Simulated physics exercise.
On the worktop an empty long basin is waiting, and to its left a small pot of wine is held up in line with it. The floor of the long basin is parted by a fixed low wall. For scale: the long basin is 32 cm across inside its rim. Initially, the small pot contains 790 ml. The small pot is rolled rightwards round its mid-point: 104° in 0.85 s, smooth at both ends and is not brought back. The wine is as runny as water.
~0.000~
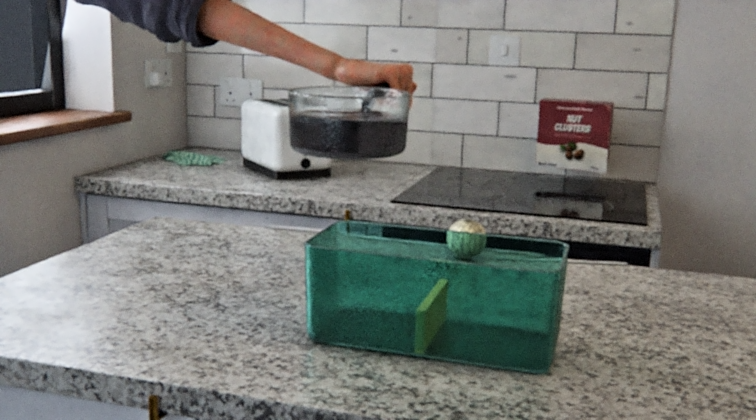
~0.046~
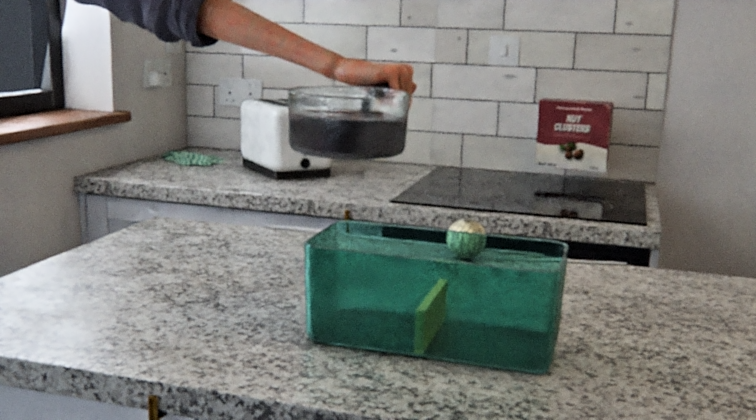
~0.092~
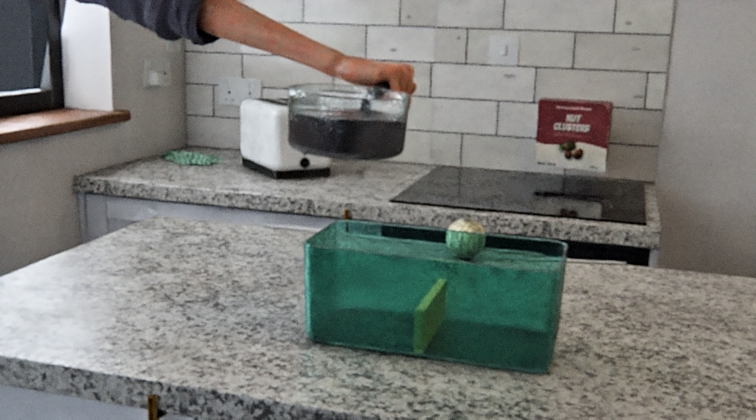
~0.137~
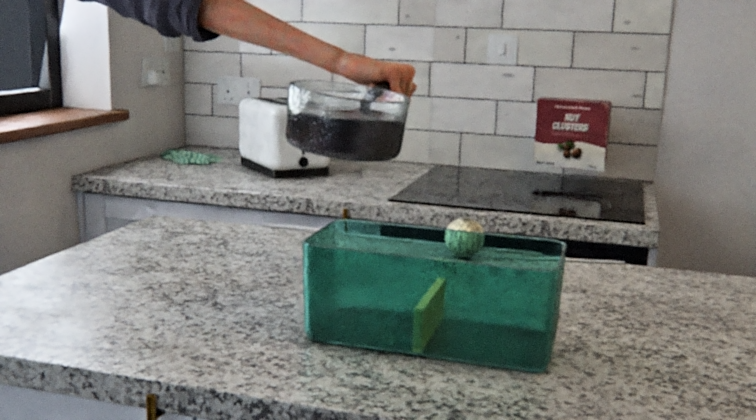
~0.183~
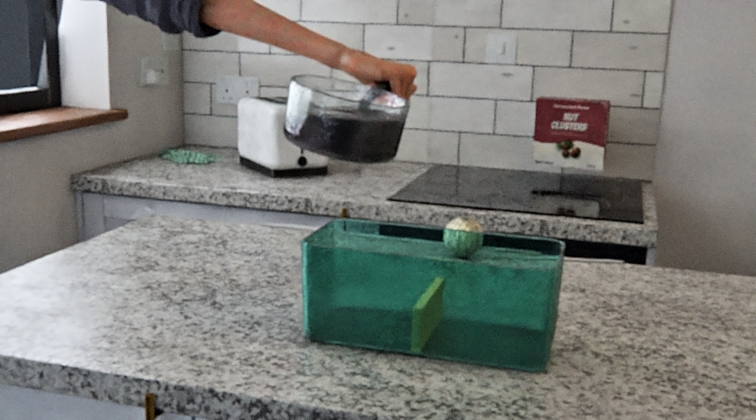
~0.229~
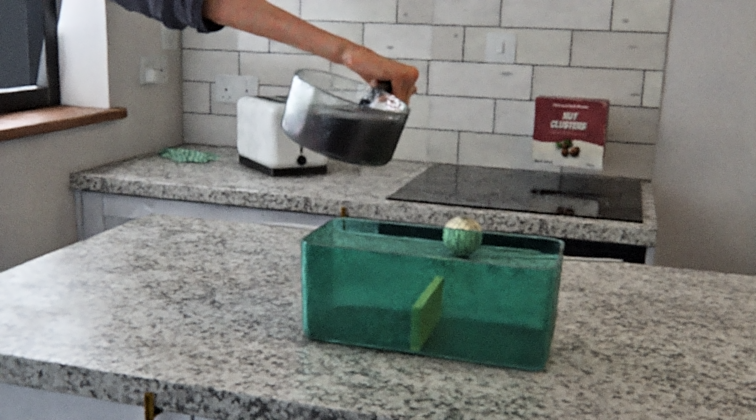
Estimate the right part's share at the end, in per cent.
Roughly 54 per cent is in the right part.
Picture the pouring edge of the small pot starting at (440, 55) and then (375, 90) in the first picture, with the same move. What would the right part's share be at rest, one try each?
Roughly 95 per cent the first time and 10 per cent the second.
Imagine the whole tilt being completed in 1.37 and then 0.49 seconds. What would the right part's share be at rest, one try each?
In turn about 65 and 40 per cent.
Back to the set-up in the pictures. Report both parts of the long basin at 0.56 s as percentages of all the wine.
Some 1 per cent left and 7 right.
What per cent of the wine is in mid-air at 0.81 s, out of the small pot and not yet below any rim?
Around 10 percent of the liquid.
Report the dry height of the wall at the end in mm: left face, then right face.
Left: Roughly 42 mm; right: Roughly 40 mm.
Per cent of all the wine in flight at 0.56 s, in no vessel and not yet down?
Share: Roughly 40 per cent.
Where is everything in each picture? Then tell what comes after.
Tilt 0°; pouring edge (407, 97); surface from (297, 112) to (405, 119); the long basin's rim runs from (322, 233) to (564, 259); the wall's top is at (433, 295), in the first picture.
Tilt 1°; pouring edge (407, 98); surface from (298, 111) to (404, 119), in the second picture.
Tilt 3°; pouring edge (407, 99); surface from (296, 110) to (404, 119), in the third picture.
Tilt 7°; pouring edge (407, 103); surface from (295, 109) to (403, 119), in the fourth picture.
Tilt 11°; pouring edge (407, 108); surface from (295, 108) to (403, 119), in the fifth picture.
Tilt 18°; pouring edge (407, 114); surface from (293, 107) to (404, 119), in the sixth picture.
By 0.56 s the tilt is 78° and 51 per cent is still to pour, 1 is left of the wall and 7 right of it.
By 0.81 s the tilt is 103° and 11 per cent is still to pour, 24 is left of the wall and 55 right of it.
By 1.07 s the tilt is 104° and 1 per cent is still to pour, 43 is left of the wall and 54 right of it.
By 1.35 s the tilt is 104° and 0 per cent is still to pour, 45 is left of the wall and 54 right of it.
At rest 45 per cent lies left of the wall, 54 right of it and 1 outside.
